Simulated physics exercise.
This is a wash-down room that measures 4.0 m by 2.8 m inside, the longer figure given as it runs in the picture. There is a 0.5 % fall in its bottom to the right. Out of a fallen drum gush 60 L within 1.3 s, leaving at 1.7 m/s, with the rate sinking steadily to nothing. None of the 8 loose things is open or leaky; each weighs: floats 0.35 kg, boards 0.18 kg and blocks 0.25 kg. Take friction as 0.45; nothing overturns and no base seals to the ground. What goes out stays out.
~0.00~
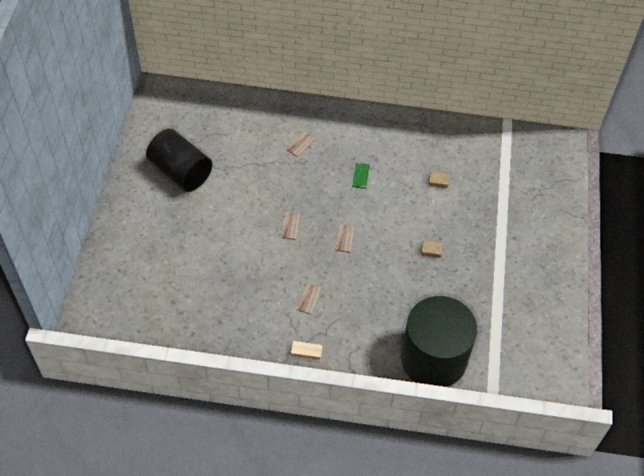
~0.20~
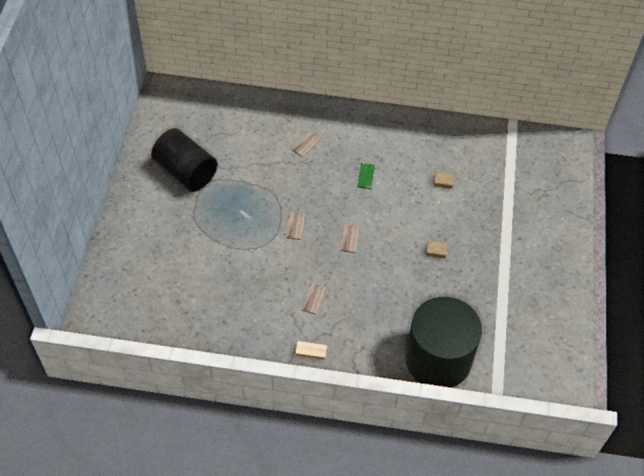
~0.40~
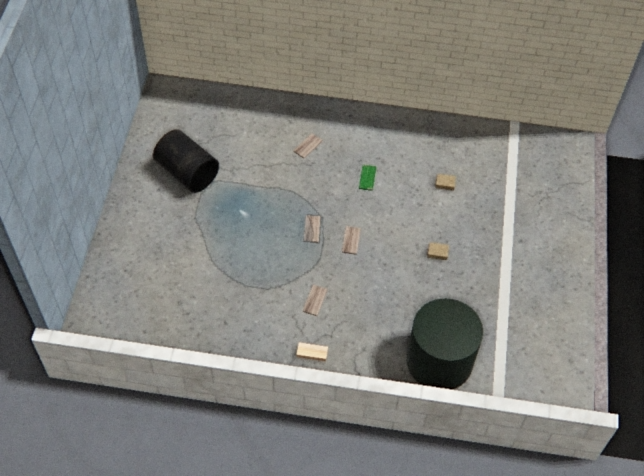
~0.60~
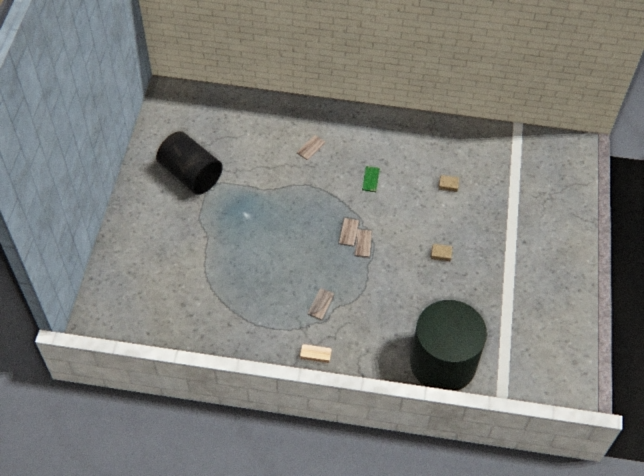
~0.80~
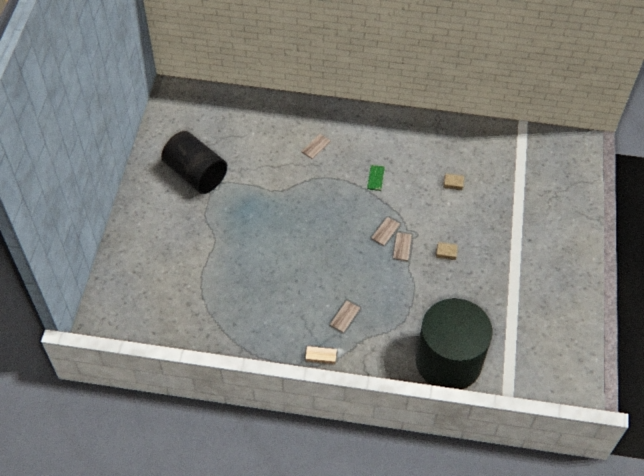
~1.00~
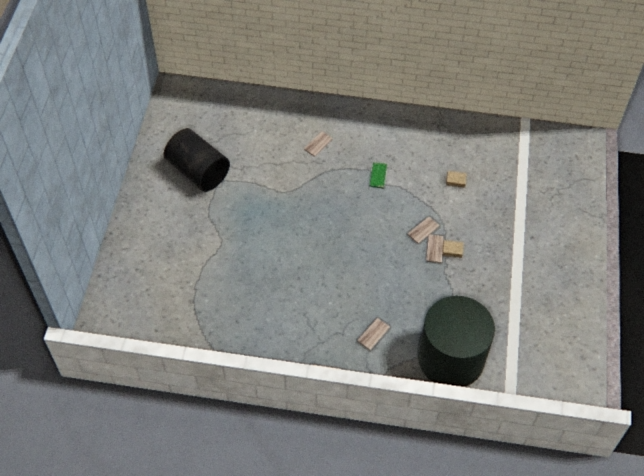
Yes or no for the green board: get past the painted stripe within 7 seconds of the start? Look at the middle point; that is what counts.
Lab note - green board: Not over in time.
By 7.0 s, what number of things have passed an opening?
By my count, 2.
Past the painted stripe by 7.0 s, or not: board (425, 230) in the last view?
It is beyond.
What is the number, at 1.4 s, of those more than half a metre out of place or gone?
3.
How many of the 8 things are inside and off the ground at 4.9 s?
1.
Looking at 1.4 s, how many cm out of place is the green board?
I'd put it at around 10 cm.
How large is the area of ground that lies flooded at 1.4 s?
About 3.5 m2.
After 1.4 s the green board is near (391, 172), 0.1 m from its start, aground; 0 of 8 are over the mark; 4 afloat.
After 3.1 s the green board is near (422, 158), 0.4 m from its start, aground; 3 of 8 are over the mark; 3 afloat.
After 4.9 s the green board is near (422, 158), 0.4 m from its start, aground; 3 of 8 are over the mark; 1 afloat.
After 7.0 s the green board is near (426, 140), 0.6 m from its start, aground; 3 of 8 are over the mark; 0 afloat.
